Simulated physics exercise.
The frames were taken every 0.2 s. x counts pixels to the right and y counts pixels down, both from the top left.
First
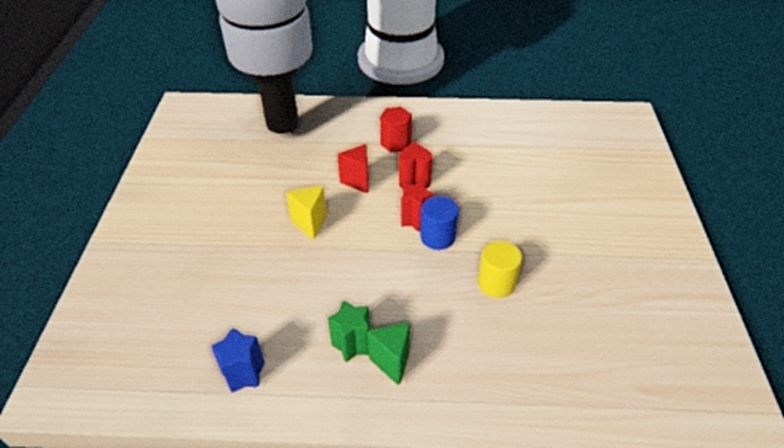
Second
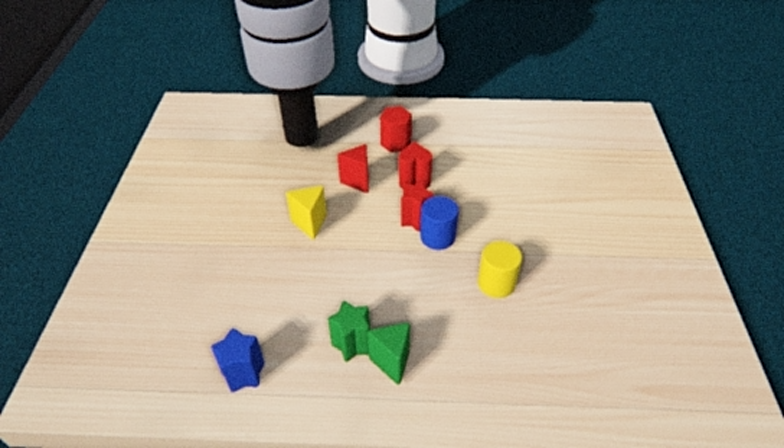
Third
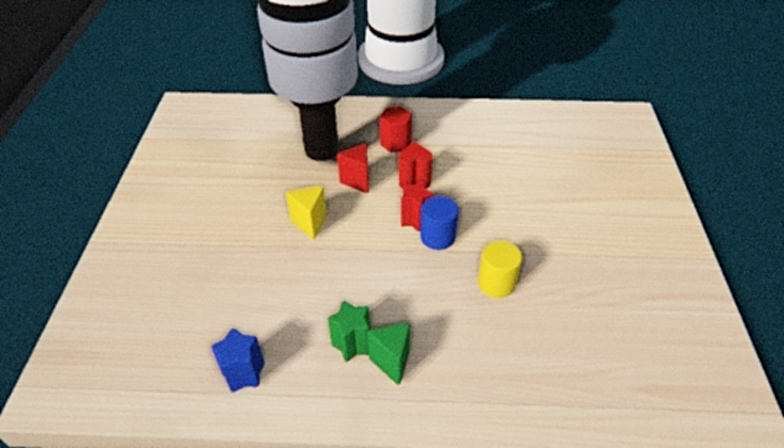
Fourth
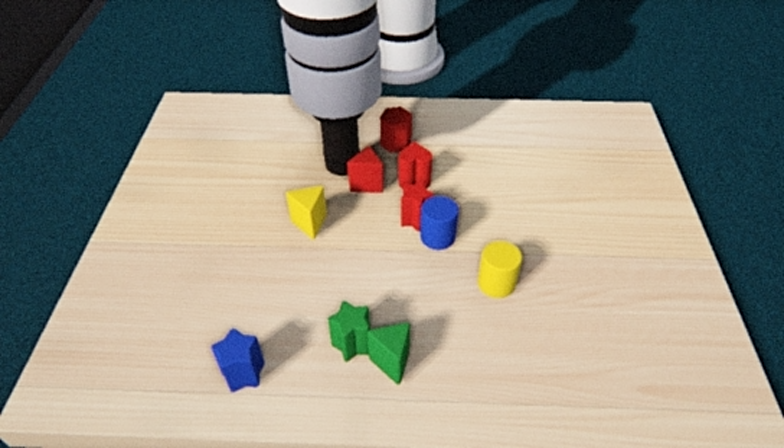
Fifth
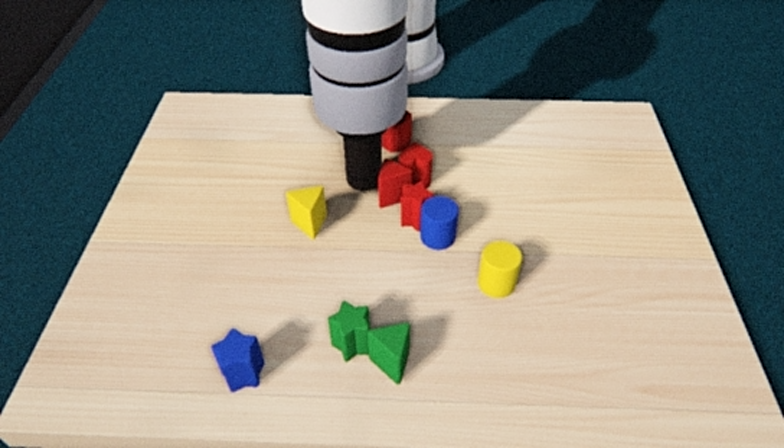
A robot arm with a black post moved right and toward the viewer across a wooden board, pushing a red three-sided block up against the other red blocks while the remaining colored blocks stayed still.
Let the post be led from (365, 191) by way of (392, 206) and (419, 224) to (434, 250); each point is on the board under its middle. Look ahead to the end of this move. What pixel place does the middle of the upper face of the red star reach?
Roughly at (467, 239).
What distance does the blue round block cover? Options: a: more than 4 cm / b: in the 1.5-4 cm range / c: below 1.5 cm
Correct choice: A.
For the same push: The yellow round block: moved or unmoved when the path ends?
The block moves away from its spot.
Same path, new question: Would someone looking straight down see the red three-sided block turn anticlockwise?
I believe so.
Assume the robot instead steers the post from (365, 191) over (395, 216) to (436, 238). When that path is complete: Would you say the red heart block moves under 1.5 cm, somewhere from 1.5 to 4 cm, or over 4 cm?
Displacement: Within 1.5 cm.
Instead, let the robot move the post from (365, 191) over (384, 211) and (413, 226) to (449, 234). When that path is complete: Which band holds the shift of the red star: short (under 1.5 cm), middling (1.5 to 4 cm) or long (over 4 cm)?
Its final spot will lie more than 4 cm from the current one.
What follows on the original path. One third of the way, post at (393, 196); red three-sided block at (423, 180); red star at (420, 199); blue round block at (446, 213).
Two thirds of the way, post at (419, 214); red three-sided block at (448, 186), turned 40° anticlockwise; red star at (446, 216); blue round block at (471, 233).
At the end, post at (435, 239); red three-sided block at (448, 186), turned 40° anticlockwise; red star at (467, 239), turned 20° anticlockwise; blue round block at (499, 249); yellow round block at (532, 271).
